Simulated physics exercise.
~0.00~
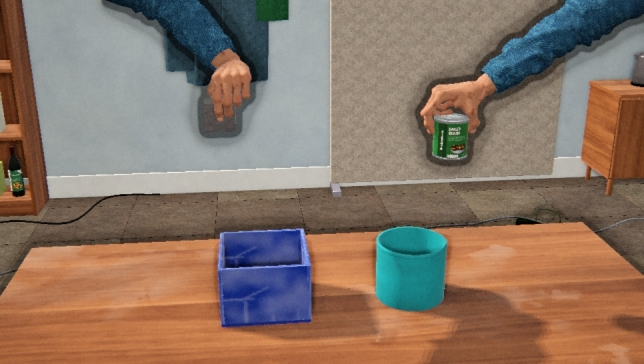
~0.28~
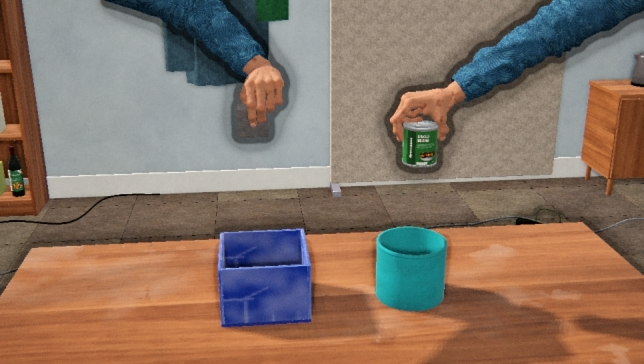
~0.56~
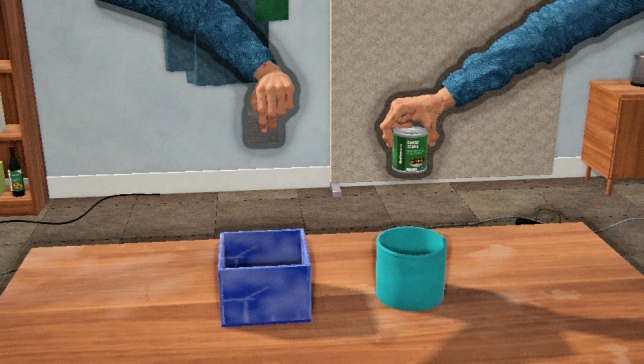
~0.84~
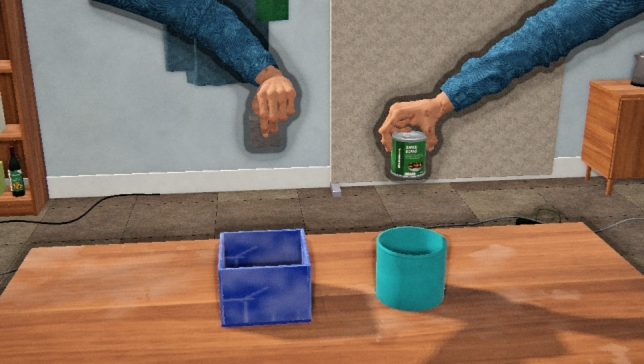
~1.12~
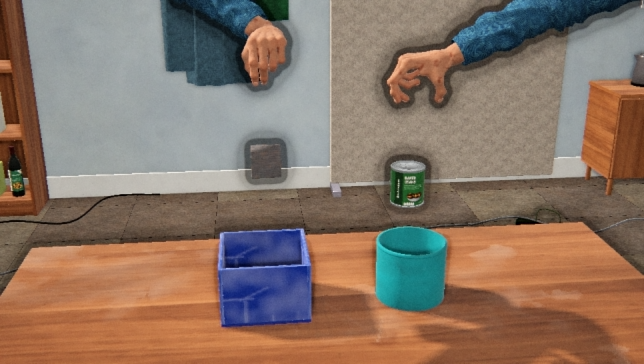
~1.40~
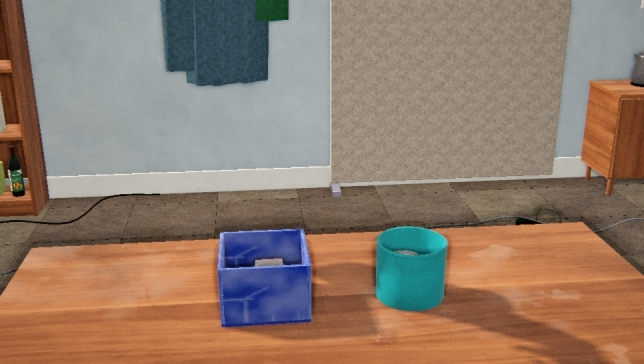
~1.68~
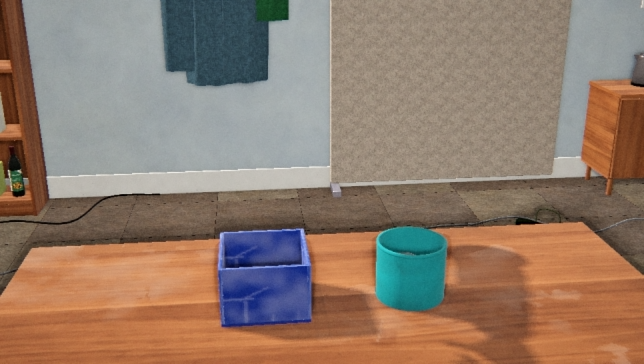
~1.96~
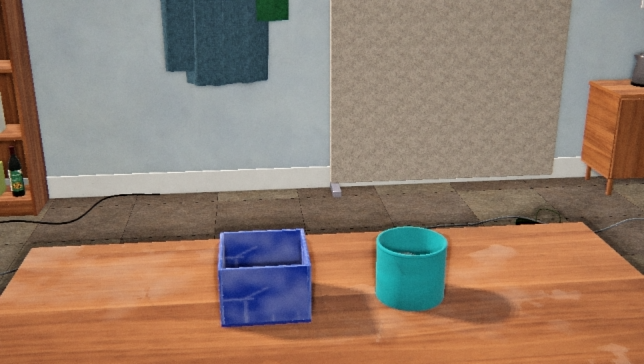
Above a wooden table, two hands releasing a grey block and a green tin, which drop into blue and teal containers.
